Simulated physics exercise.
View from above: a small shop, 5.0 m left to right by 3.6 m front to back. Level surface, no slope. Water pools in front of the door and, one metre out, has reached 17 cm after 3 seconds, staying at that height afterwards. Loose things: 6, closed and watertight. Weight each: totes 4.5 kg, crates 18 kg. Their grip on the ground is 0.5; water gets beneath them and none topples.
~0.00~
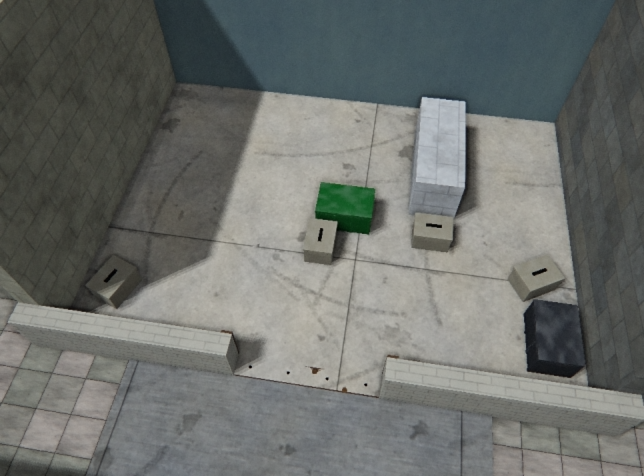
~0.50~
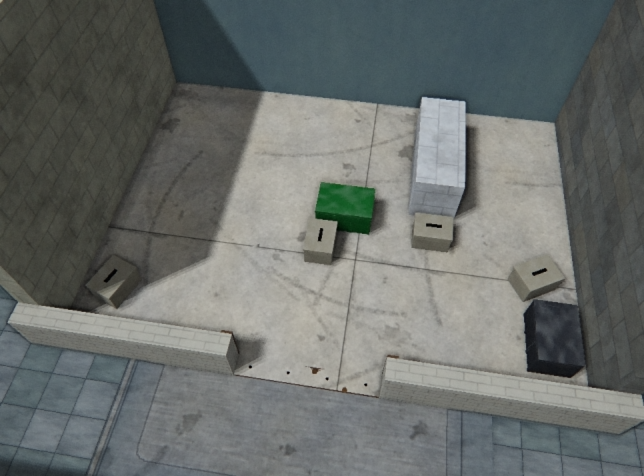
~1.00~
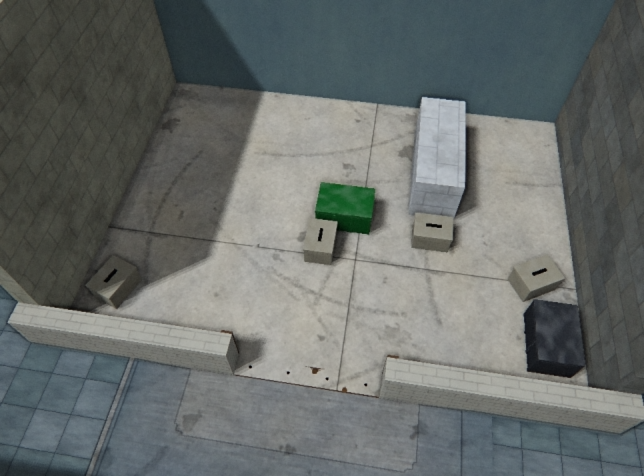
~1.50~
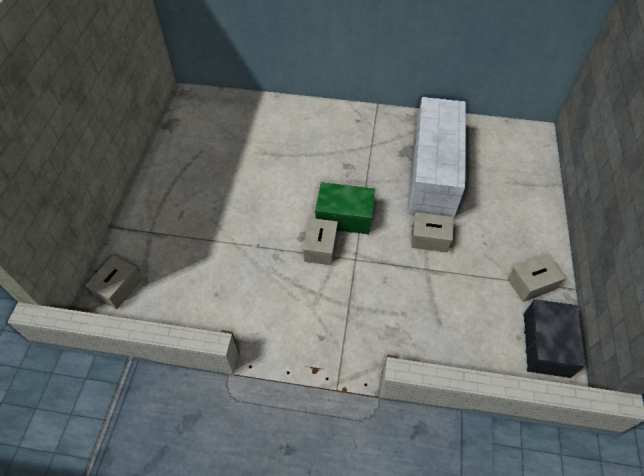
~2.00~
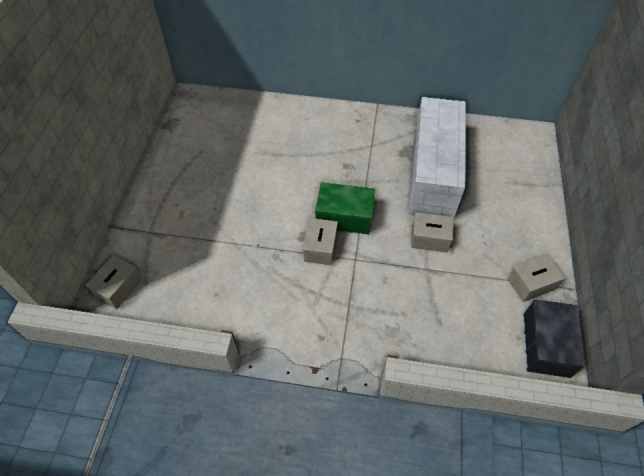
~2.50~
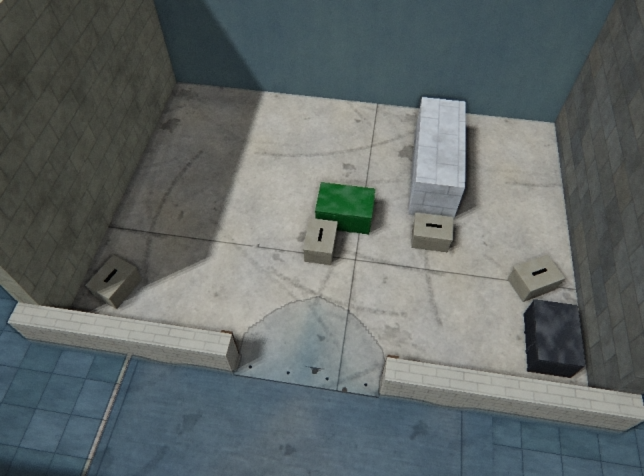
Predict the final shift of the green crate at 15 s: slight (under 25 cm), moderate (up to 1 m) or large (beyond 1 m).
Movement: Major.
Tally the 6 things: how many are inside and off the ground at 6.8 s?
At that time the total is 2.
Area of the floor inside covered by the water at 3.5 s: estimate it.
2.5 m2.
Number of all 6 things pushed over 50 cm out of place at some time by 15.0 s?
That adds up to 5.
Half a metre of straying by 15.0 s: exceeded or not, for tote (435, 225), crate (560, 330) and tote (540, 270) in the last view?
The first is bigger, the second not bigger and the third bigger.
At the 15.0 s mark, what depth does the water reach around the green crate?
12 cm or so.
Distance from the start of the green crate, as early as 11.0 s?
About 80 cm out of place.
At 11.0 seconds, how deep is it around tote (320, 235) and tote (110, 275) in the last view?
About 10 and 4 cm.
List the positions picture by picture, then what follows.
The first frame shows the green crate at (346, 199) rests on the ground; 0.0 m2 under water; 0 of 6 have shifted.
The second frame shows the green crate at (346, 199) rests on the ground; water covers 0.0 m2; 0 of 6 have shifted.
The third frame shows the green crate at (346, 199), on the bottom; water covers 0.0 m2; 0 of 6 have shifted.
The fourth frame shows the green crate at (346, 199) rests on the ground; 0.0 m2 under water; 0 of 6 have shifted.
The fifth frame shows the green crate at (346, 199) rests on the ground; water covers 0.0 m2; 0 of 6 have shifted.
The sixth frame shows the green crate at (346, 199) rests on the ground; 0.7 m2 under water; 0 of 6 have shifted.
After 3.5 s the green crate is near (346, 199), 0.0 m from its start, aground; 0 afloat.
After 6.8 s the green crate is near (349, 170), 0.4 m from its start, aground; 2 afloat.
After 11.0 s the green crate is near (333, 143), 0.8 m from its start, afloat; 4 afloat.
After 15.0 s the green crate is near (202, 94), 2.3 m from its start, afloat; 6 afloat.
